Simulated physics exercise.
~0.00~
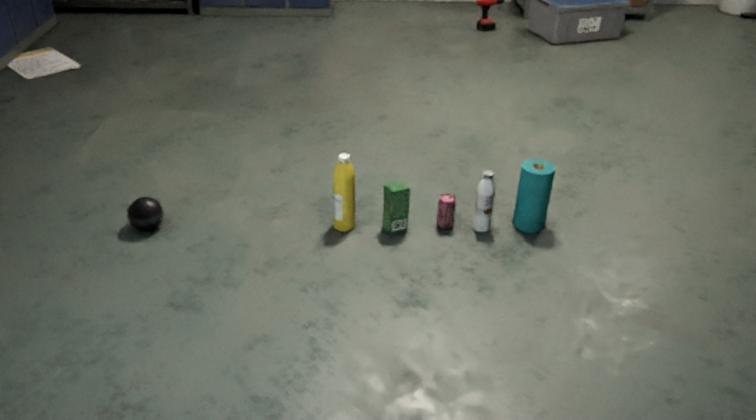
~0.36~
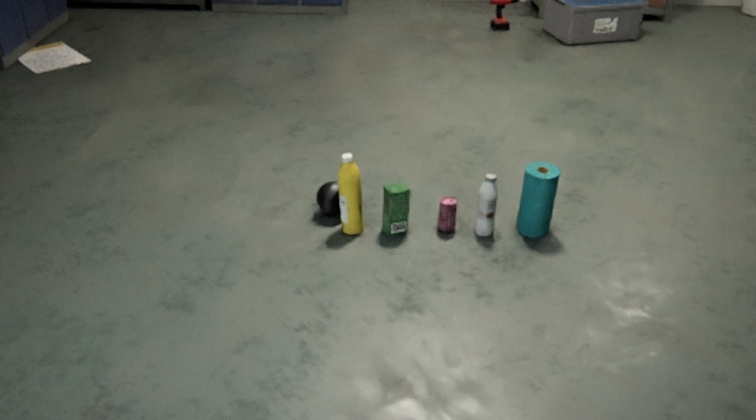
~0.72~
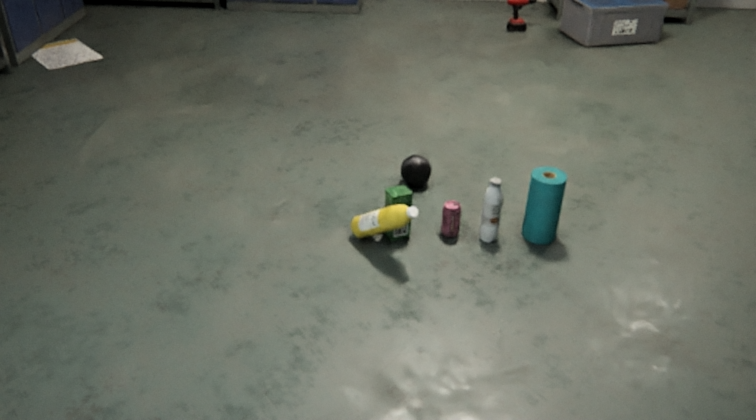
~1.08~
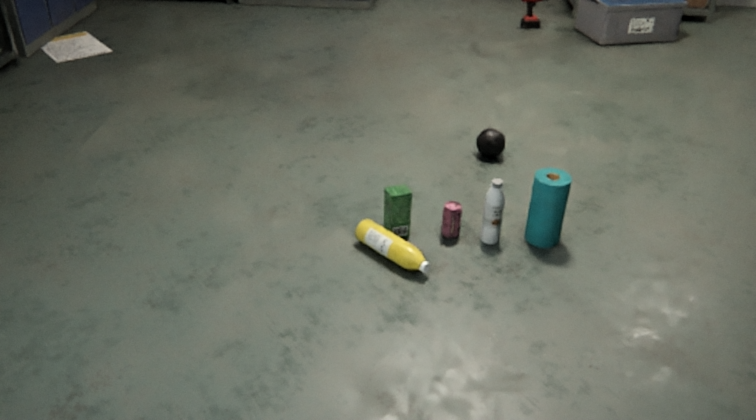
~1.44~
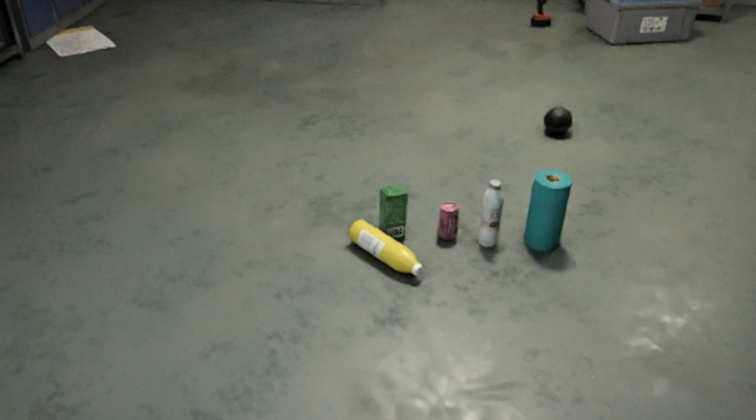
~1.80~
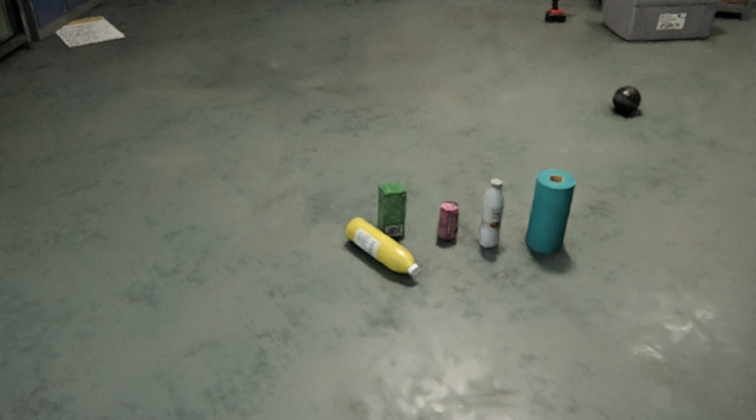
A black ball rolled in from the left and clipped the yellow bottle, knocking it onto its side, then carried on behind the green carton, pink can, white bottle and turquoise roll, which stayed upright as it headed toward the far right.
